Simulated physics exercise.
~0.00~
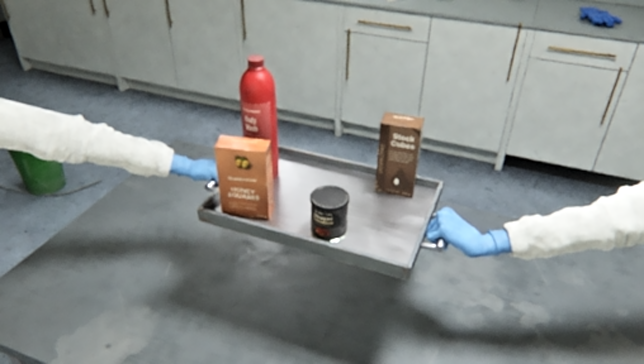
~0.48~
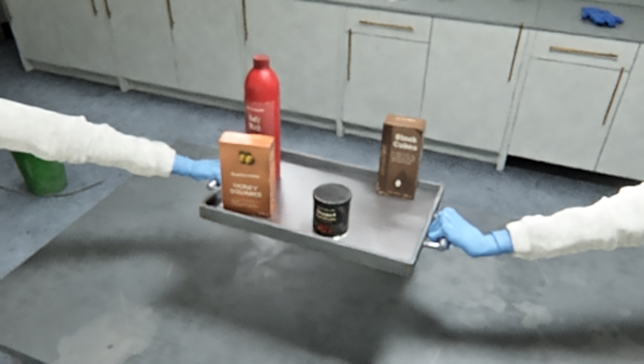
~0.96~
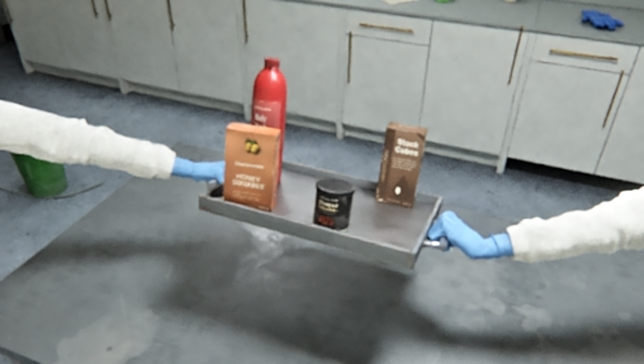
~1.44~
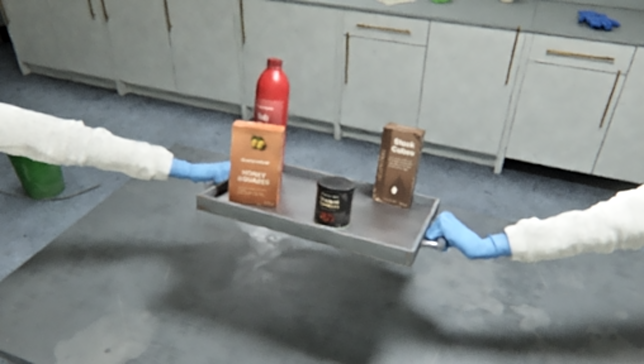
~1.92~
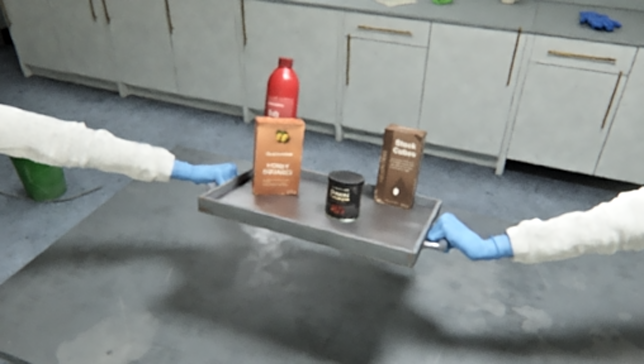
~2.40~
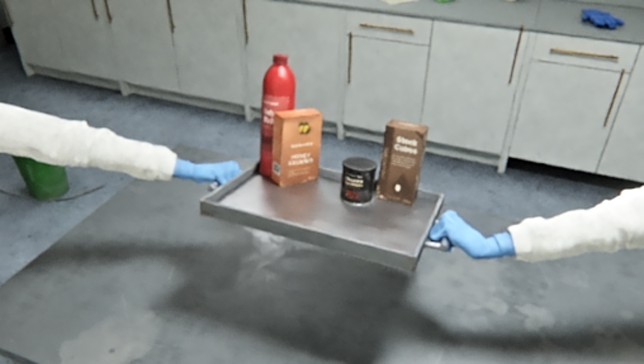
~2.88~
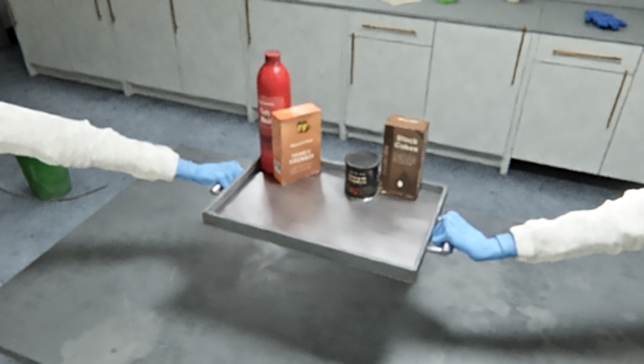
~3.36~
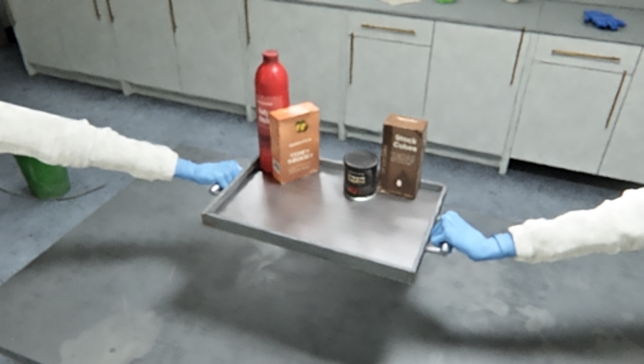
Two gloved hands tilt a tray away, three of four items slide, and it levels again.
